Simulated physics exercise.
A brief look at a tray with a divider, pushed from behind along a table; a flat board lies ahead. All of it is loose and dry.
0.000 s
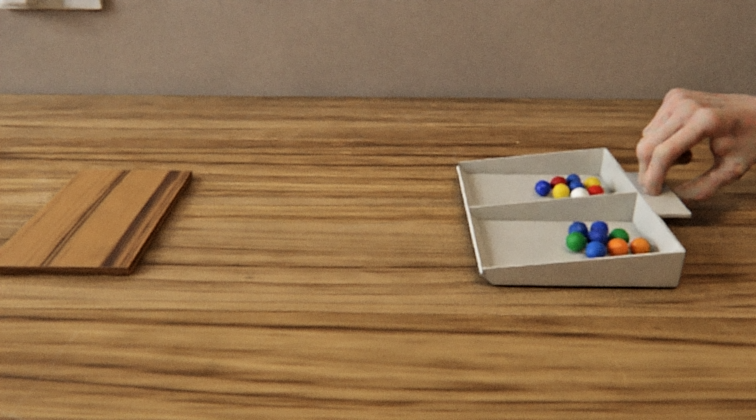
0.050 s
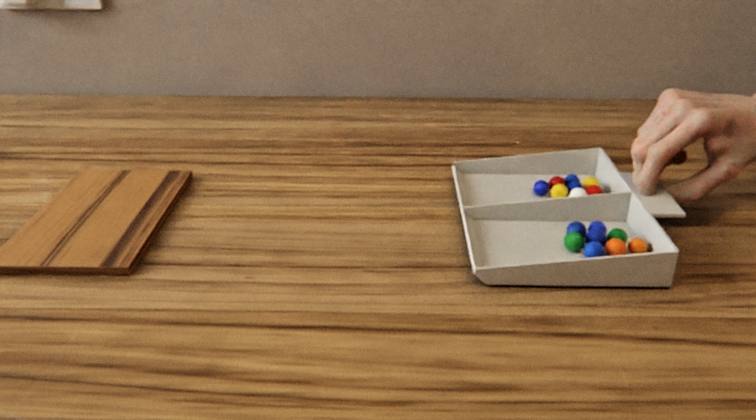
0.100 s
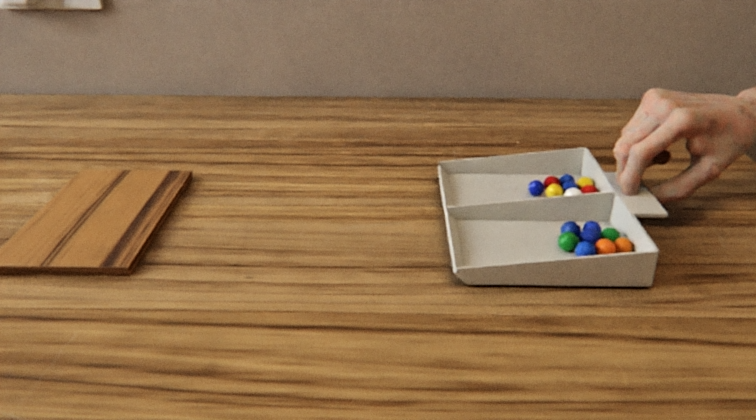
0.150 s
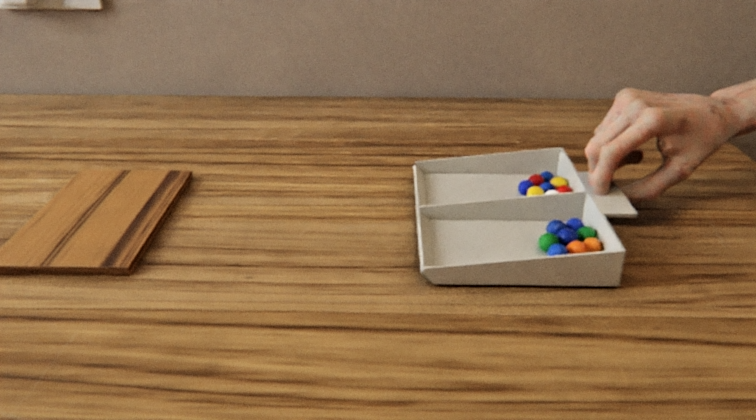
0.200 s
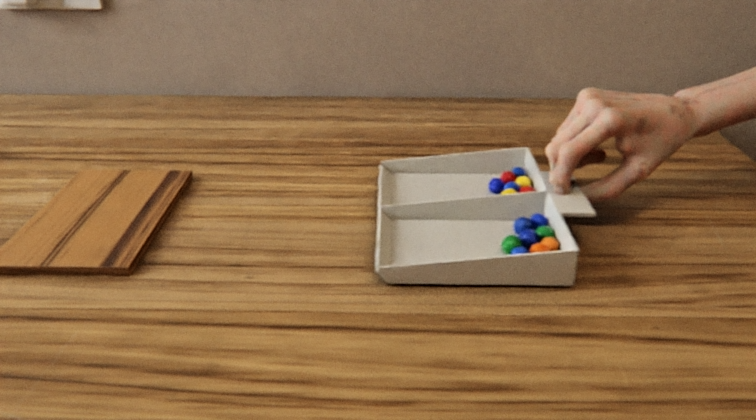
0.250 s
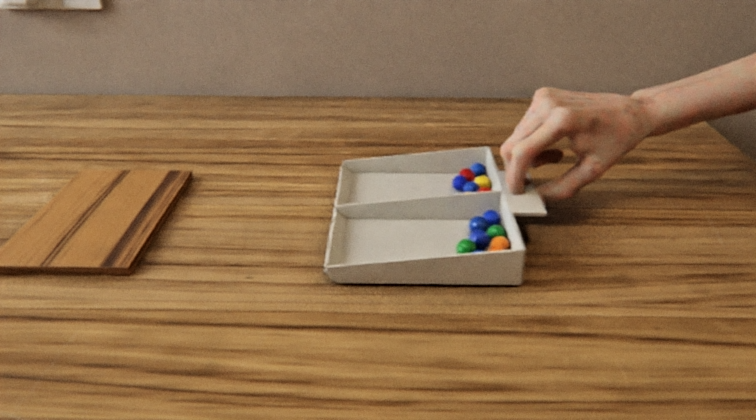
Hand pushing a divided white tray holding two clusters of colourful balls leftward across a wooden table, toward a flat striped board.
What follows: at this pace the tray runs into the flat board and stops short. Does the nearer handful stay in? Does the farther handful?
For the nearer handful, it doesn't stay fully in. Farther handful? It doesn't stay fully in.
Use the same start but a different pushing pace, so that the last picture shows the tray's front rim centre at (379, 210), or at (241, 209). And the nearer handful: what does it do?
It does not get out, then it lets some escape.
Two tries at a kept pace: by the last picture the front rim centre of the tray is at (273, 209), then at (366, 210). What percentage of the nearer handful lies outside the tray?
First 80 per cent, second 20 per cent.
By 0.36 s, tray still sliding, front rim near (249, 209); nearer handful all inside; farther handful all inside.
By 0.56 s, tray stopped at the flat board; nearer handful all inside, moved towards the front rim; farther handful all inside, moved towards the front rim.
By 0.77 s, tray stopped at the flat board; nearer handful roughly a quarter out of the tray; farther handful roughly a third out of the tray.
When it is over (1.6 s), tray stopped at the flat board; nearer handful roughly half out of the tray; farther handful roughly a third out of the tray.
